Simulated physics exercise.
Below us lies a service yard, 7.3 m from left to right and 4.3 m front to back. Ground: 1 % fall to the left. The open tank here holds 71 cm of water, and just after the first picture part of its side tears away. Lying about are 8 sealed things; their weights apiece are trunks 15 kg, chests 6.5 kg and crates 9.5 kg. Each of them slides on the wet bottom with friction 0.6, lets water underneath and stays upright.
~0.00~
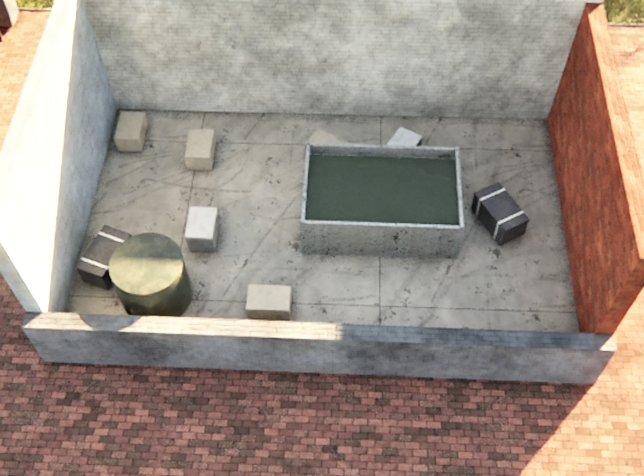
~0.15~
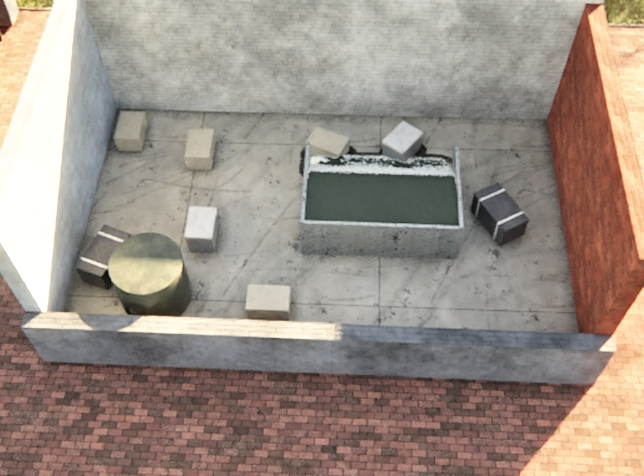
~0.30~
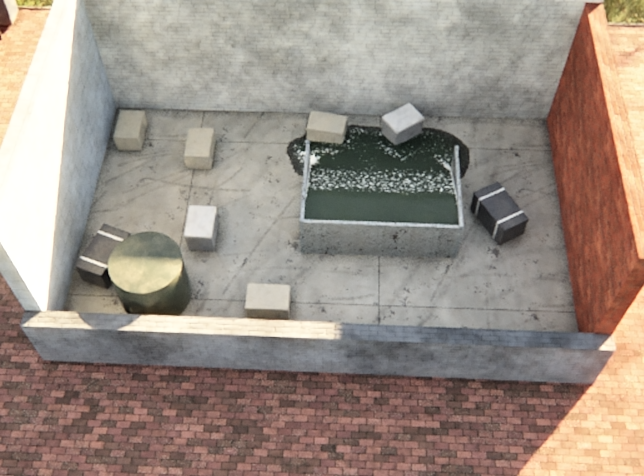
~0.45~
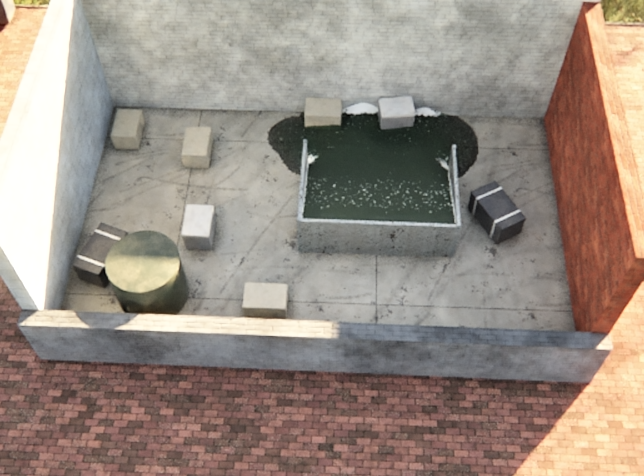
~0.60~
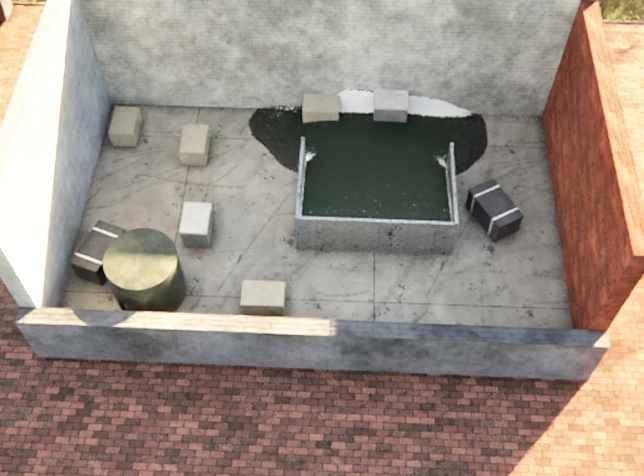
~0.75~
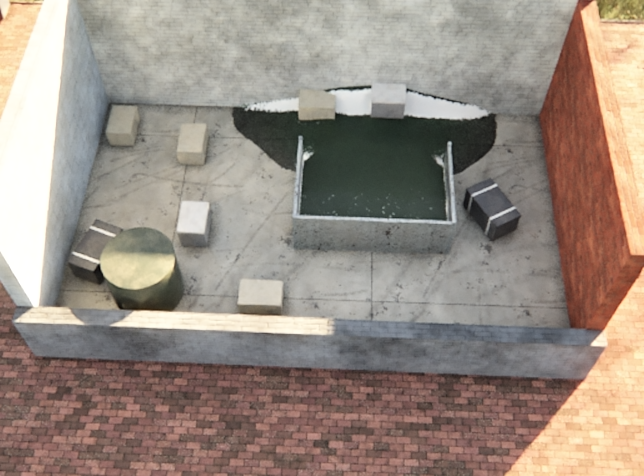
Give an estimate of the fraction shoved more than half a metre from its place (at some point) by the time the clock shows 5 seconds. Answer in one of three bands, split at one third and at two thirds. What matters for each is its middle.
Two thirds or more.
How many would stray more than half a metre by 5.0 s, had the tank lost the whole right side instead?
Then it comes to 6 of them.
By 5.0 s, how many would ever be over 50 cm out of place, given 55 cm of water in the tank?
Then it comes to 5.
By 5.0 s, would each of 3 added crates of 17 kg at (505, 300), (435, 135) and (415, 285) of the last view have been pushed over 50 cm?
Respectively: Tops it; tops it; doesn't reach it.
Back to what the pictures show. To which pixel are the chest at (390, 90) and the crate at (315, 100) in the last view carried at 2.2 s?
They end up about (434, 101) and (137, 128) in the last view.
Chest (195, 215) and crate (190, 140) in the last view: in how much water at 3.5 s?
2 and 13 cm.
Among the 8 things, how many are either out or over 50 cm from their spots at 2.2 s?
3 of them.
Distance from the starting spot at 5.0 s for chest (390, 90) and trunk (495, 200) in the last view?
The first ends 150 centimetres from its start and the second 80 centimetres.
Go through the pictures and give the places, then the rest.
In the first picture, a chest at (403, 143), on the bottom; a crate at (328, 144), on the bottom; 3.0 m2 under water; 0 of 8 have shifted.
In the second picture, a chest at (403, 137), on the bottom, 12 cm from its start; a crate at (328, 140) rests on the ground, 8 cm from its start; water covers 4.1 m2; 2 of 8 have shifted.
In the third picture, a chest at (403, 117), on the bottom, 50 cm from its start; a crate at (327, 122), on the bottom, 43 cm from its start; water covers 5.7 m2; 2 of 8 have shifted.
In the fourth picture, a chest at (397, 106) rests on the ground, 72 cm from its start; a crate at (323, 107), on the bottom, 75 cm from its start; water covers 7.3 m2; 2 of 8 have shifted.
In the fifth picture, a chest at (391, 99) floats, 76 cm from its start; a crate at (321, 103), afloat, 75 cm from its start; water covers 7.9 m2; 2 of 8 have shifted.
In the sixth picture, a chest at (389, 92), afloat, 76 cm from its start; a crate at (317, 98) floats, 75 cm from its start; water covers 8.3 m2; 2 of 8 have shifted.
After 1.1 s 2 of 8 are over 50 cm from their spots; 2 afloat.
After 2.2 s 3 of 8 are over 50 cm from their spots; 3 afloat.
After 3.5 s 4 of 8 are over 50 cm from their spots; 5 afloat.
After 5.0 s 6 of 8 are over 50 cm from their spots, and 6 have been at some point; 5 afloat.
